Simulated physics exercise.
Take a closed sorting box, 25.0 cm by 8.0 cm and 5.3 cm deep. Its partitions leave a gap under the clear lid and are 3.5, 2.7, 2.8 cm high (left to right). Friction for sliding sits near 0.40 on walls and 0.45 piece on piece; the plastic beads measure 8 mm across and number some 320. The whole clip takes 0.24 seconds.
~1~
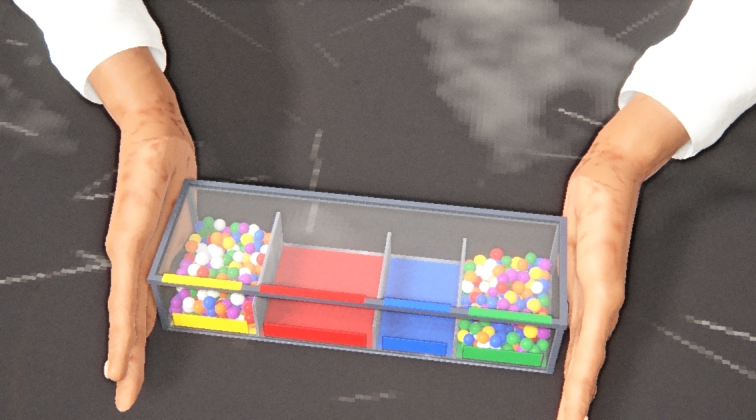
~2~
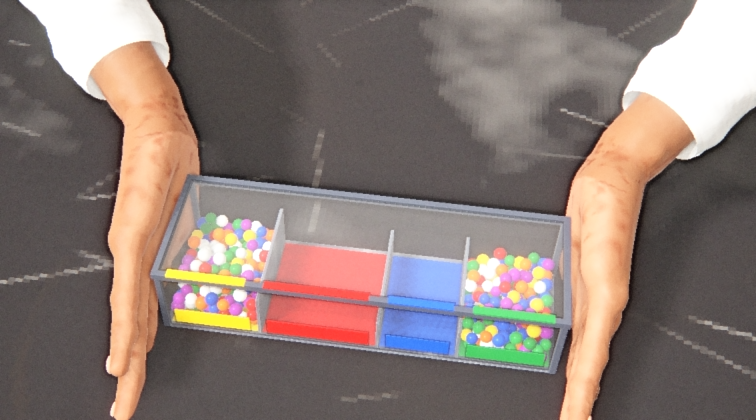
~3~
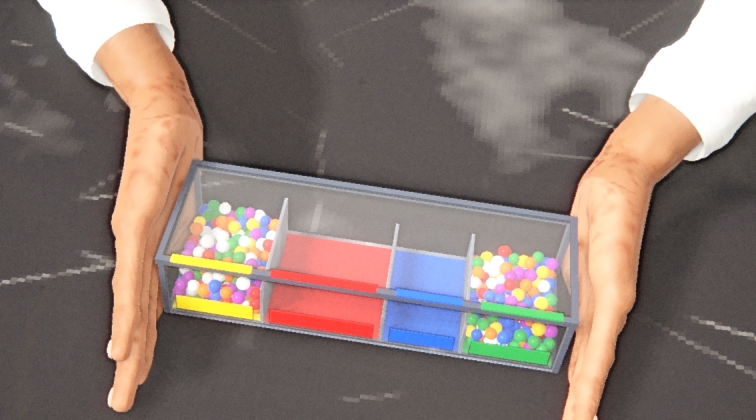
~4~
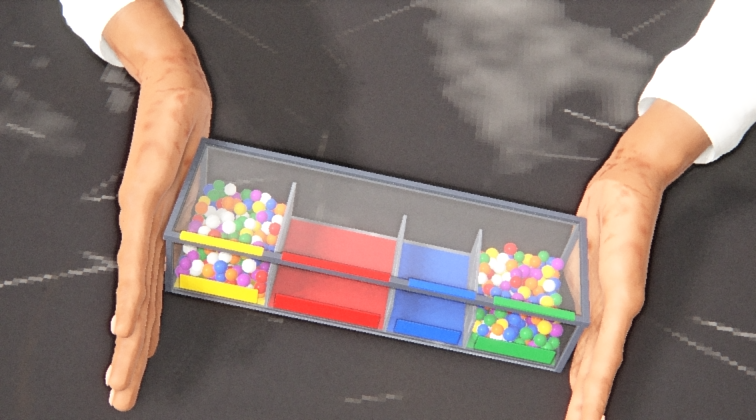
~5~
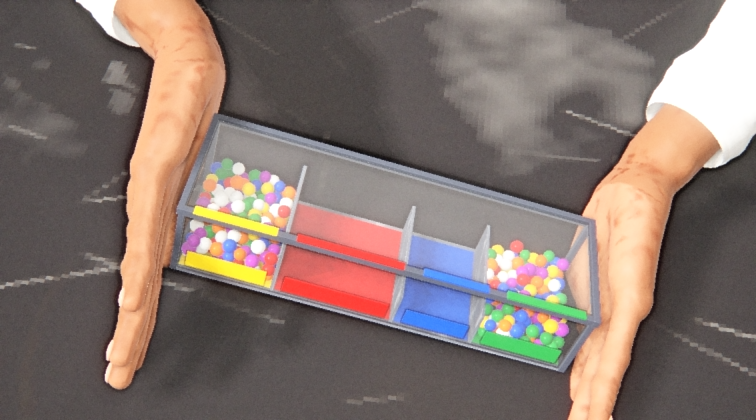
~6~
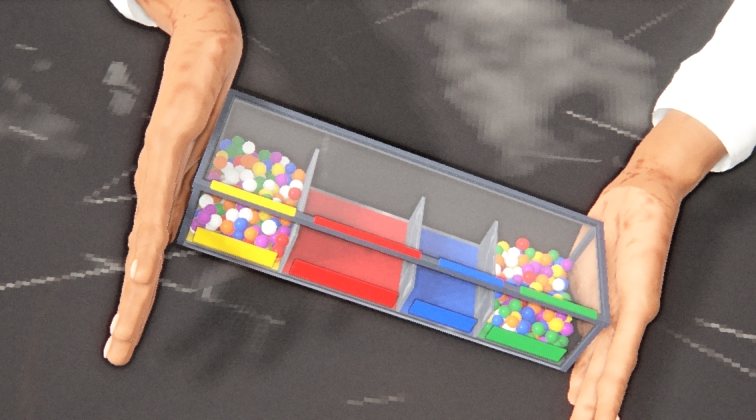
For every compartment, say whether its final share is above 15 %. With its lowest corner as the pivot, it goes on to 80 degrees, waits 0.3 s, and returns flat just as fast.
Red compartment: No, blue compartment: No, green compartment: Yes, yellow compartment: Yes.
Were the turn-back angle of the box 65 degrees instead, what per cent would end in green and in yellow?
Then green would hold 50 percent and yellow 40 percent.
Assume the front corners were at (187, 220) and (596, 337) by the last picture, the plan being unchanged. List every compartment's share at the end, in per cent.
That leaves red with 0 percent, blue with 0, green with 55 and yellow with 45 percent.
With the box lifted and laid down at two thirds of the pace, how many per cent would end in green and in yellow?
The green compartment would end with 60 per cent, the yellow one with 35 per cent.
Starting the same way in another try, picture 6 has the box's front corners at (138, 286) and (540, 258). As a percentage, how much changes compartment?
That would be some 30 in a hundred.
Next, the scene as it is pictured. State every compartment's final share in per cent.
Red: 5 %, blue: 5 %, green: 60 %, yellow: 30 %.
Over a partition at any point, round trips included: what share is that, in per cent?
Estimate: Near 25 %.
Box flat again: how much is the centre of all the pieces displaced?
Around 4.5 centimetres.
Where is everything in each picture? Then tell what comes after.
In the first picture, box tilt 0 degrees, front corners at (156, 277) and (560, 321); green 45 %, yellow 55 %.
In the second picture, box tilt 1 degrees, front corners at (159, 273) and (564, 321).
In the third picture, box tilt 4 degrees, front corners at (163, 257) and (572, 320), lowest corner right back.
In the fourth picture, box tilt 9 degrees, front corners at (172, 234) and (582, 319), lowest corner right back.
In the fifth picture, box tilt 14 degrees, front corners at (185, 208) and (593, 319), lowest corner right back.
In the sixth picture, box tilt 20 degrees, front corners at (201, 182) and (602, 319), lowest corner right back; green 45 %, yellow 55 %.
Then, 0.81 s after the last picture, tilt 80 degrees; red 5 %, blue 5 %, green 50 %, yellow 35 %.
Then, 1.34 s after the last picture, tilt 42 degrees; red 5 %, blue 5 %, green 60 %, yellow 30 %.
Then, 1.94 s after the last picture, tilt 0 degrees; red 5 %, blue 5 %, green 60 %, yellow 30 %.
In the end, red 5 %, blue 5 %, green 60 %, yellow 30 %.
